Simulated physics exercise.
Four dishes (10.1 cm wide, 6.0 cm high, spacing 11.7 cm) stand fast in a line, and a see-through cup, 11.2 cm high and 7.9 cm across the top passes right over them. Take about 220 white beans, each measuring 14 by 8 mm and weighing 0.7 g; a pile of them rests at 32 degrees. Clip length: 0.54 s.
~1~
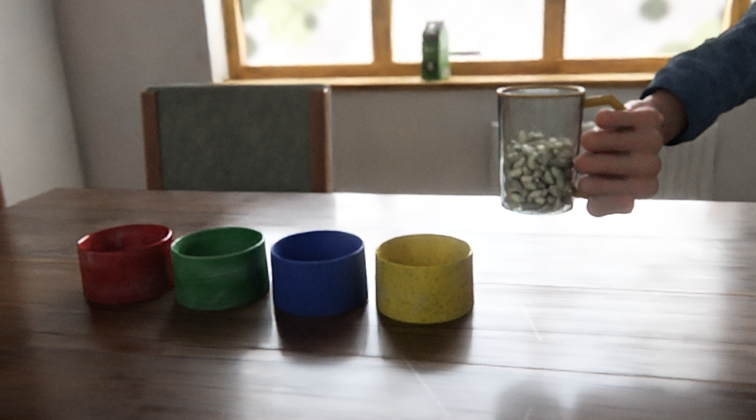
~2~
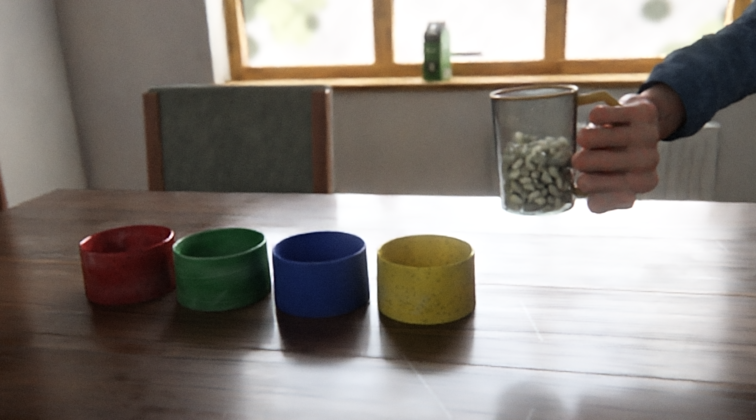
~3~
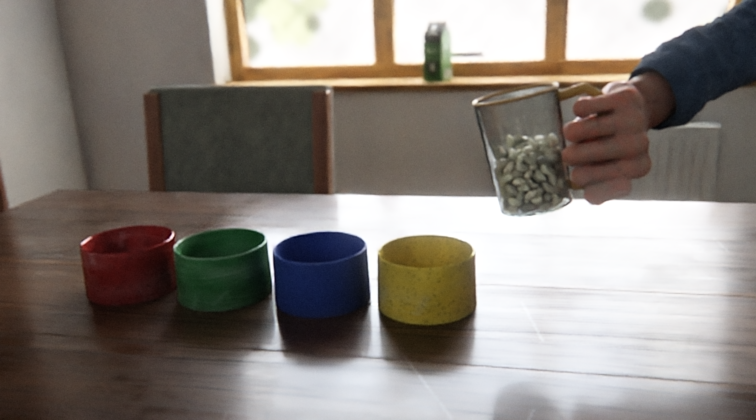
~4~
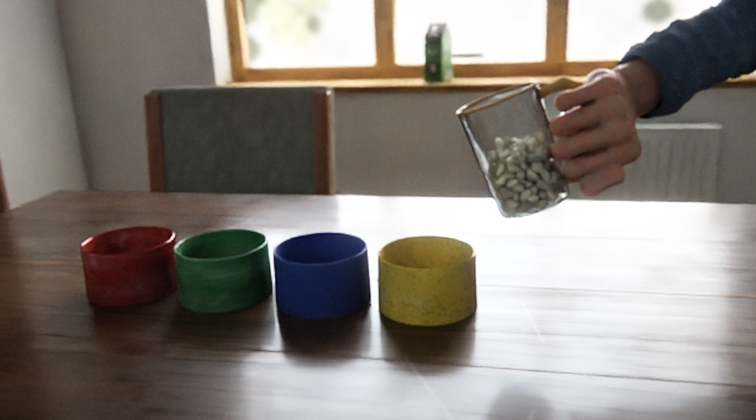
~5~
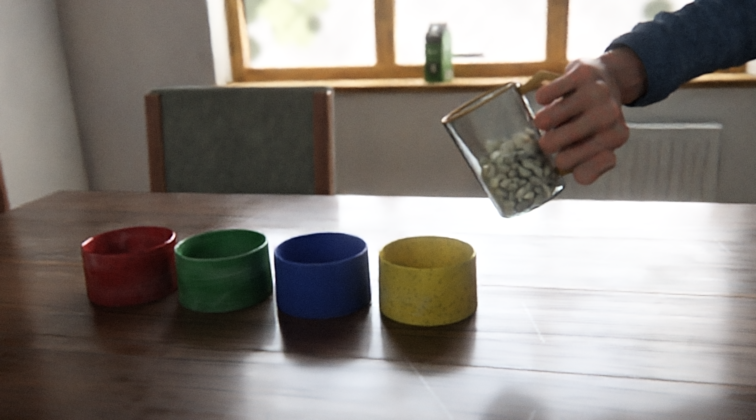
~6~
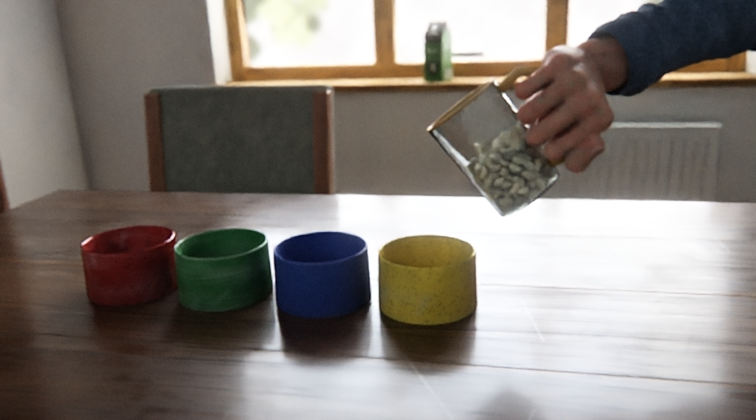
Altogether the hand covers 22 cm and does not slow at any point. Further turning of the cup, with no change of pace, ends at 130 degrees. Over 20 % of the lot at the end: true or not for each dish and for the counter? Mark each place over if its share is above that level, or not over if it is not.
Red dish: Not over, blue dish: Over, green dish: Not over, yellow dish: Not over, counter: Not over.
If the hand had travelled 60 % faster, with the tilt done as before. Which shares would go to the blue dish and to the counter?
Shares - blue 40, counter 40.
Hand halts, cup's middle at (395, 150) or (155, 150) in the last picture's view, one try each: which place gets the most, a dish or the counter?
Blue; blue.
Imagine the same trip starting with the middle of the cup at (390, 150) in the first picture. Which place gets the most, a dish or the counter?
The largest share ends at green.
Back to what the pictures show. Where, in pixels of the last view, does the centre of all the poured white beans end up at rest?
Somewhere near (318, 278) in the last picture.
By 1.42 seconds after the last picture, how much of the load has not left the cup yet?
Close to 0 % of the load.
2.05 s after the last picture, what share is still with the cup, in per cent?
Close to 0 per cent of the load, I'd guess.
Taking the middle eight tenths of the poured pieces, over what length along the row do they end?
6 centimetres.
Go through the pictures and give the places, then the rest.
The first frame shows cup at (539, 150), tilt 0 degrees, lip at (499, 92), moved 0.0 cm; middle of the pieces at (544, 173); yellow dish at (424, 250); blue dish at (318, 246); green dish at (218, 242); red dish at (125, 238).
The second frame shows cup at (536, 150), tilt 4 degrees, lip at (492, 96), moved 0.4 cm; middle of the pieces at (543, 181).
The third frame shows cup at (526, 151), tilt 12 degrees, lip at (474, 103), moved 1.4 cm; middle of the pieces at (538, 180).
The fourth frame shows cup at (516, 151), tilt 20 degrees, lip at (458, 113), moved 2.5 cm; middle of the pieces at (532, 178).
The fifth frame shows cup at (506, 151), tilt 29 degrees, lip at (443, 121), moved 3.5 cm; middle of the pieces at (526, 176).
The sixth frame shows cup at (495, 150), tilt 37 degrees, lip at (429, 130), moved 4.5 cm; middle of the pieces at (513, 166); yellow dish at (427, 251); blue dish at (321, 247); green dish at (221, 243); red dish at (129, 240).
Then, 0.85 s after the last picture, tilt 104 degrees; cup holds 100 %.
Then, 1.42 s after the last picture, tilt 130 degrees; cup holds 0 %, blue 100 %.
Then, 2.05 s after the last picture, tilt 130 degrees; cup holds 0 %, blue 100 %.
In the end, red 0 %, blue 100 %, green 0 %, yellow 0 %, counter 0 %.
